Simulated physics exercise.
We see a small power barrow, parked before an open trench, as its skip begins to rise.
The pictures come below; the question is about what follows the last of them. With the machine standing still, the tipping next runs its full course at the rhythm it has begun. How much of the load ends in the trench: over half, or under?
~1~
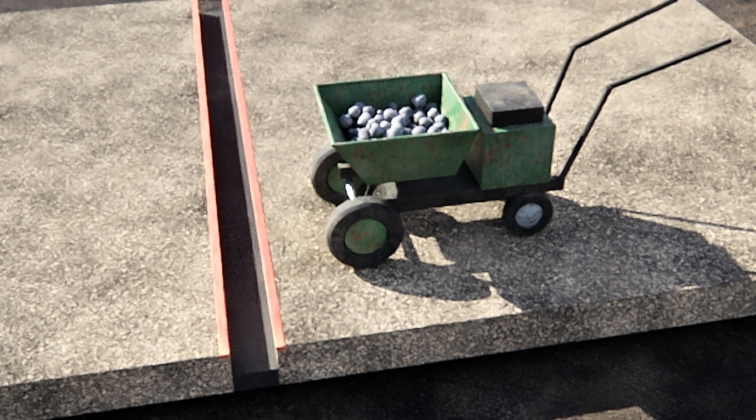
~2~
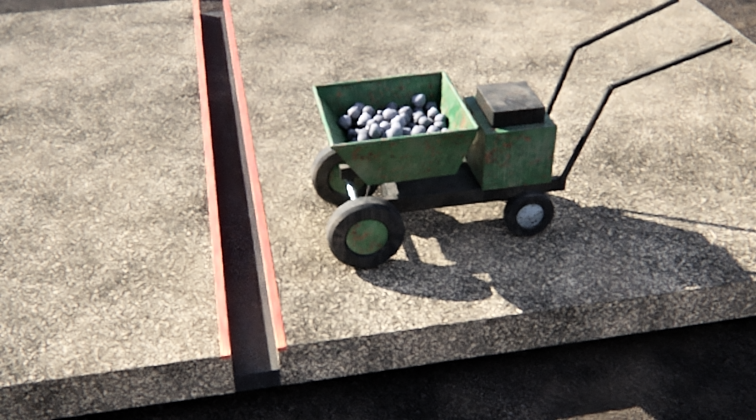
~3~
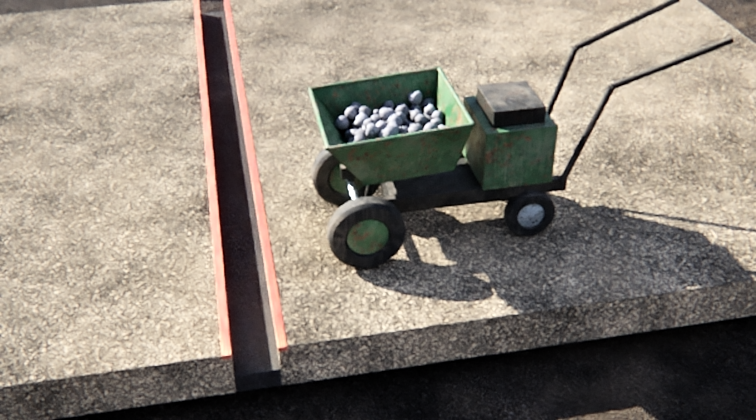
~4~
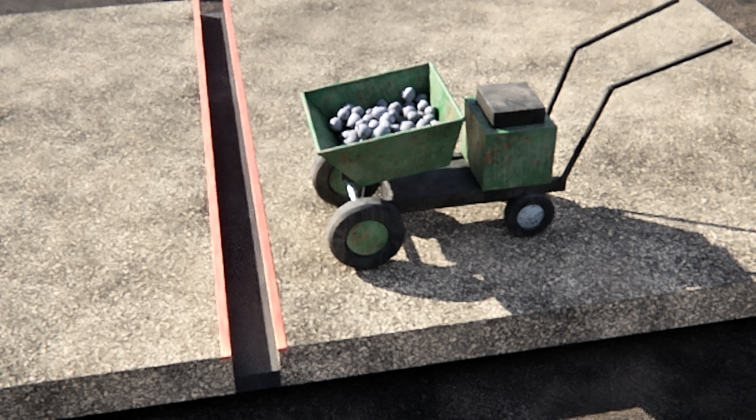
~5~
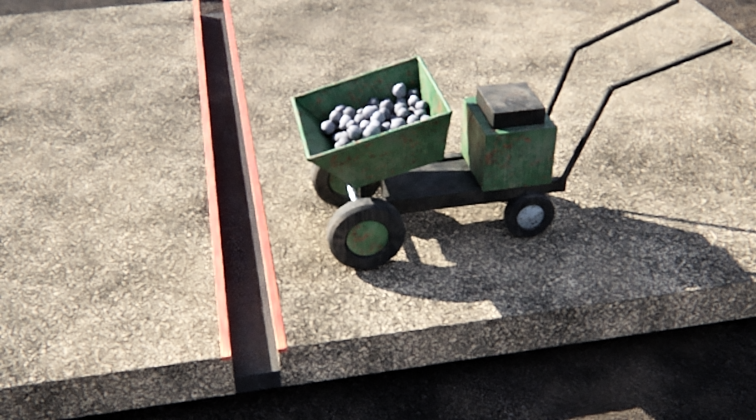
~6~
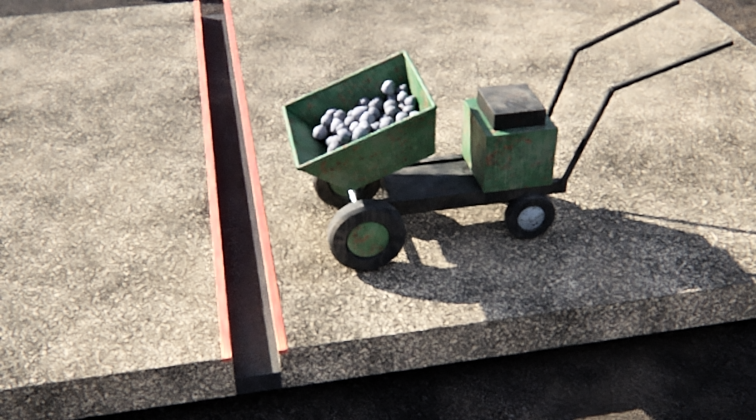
Most of the load finds the trench.
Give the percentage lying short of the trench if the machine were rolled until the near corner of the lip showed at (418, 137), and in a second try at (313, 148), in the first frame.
First try: Some 60 %; second try: 0 %.
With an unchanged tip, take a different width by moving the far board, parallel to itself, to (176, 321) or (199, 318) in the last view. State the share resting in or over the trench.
Well, it'd be something like 100 per cent the first time and 100 per cent the second.
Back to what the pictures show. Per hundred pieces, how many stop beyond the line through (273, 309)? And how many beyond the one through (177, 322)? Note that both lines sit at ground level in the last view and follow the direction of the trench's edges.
Around 100 in a hundred for the first, 0 in a hundred for the second.
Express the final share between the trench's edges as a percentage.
Near 75 %.
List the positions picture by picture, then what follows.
Lip of the skip at (334, 146), level; top of the load at (399, 124), round cobbles; first edge of the trench at (274, 305); far edge at (221, 312), the trench under half as wide as the skip, and about half as deep as wide, in the first frame.
Lip of the skip at (333, 147), tipped barely; top of the load at (398, 129), in the second frame.
Lip of the skip at (328, 149), tipped barely; top of the load at (395, 122), in the third frame.
Lip of the skip at (320, 154), tipped a little; top of the load at (396, 130), in the fourth frame.
Lip of the skip at (309, 160), tipped a little; top of the load at (404, 114), in the fifth frame.
Lip of the skip at (299, 169), tipped clearly; top of the load at (396, 117); first edge of the trench at (276, 308); far edge at (223, 315), in the sixth frame.
Soon, skip tipped steeply; all in the skip.
A while on, skip tipped right over; nearly all in the skip; a small part in or heaped over the trench; a stray few beyond it.
Towards the end, skip tipped right over; about a third in the skip; about half in or heaped over the trench; about a quarter beyond it.
Finally, skip tipped right over; a stray few short of the trench; most in or heaped over the trench; about a quarter beyond it.
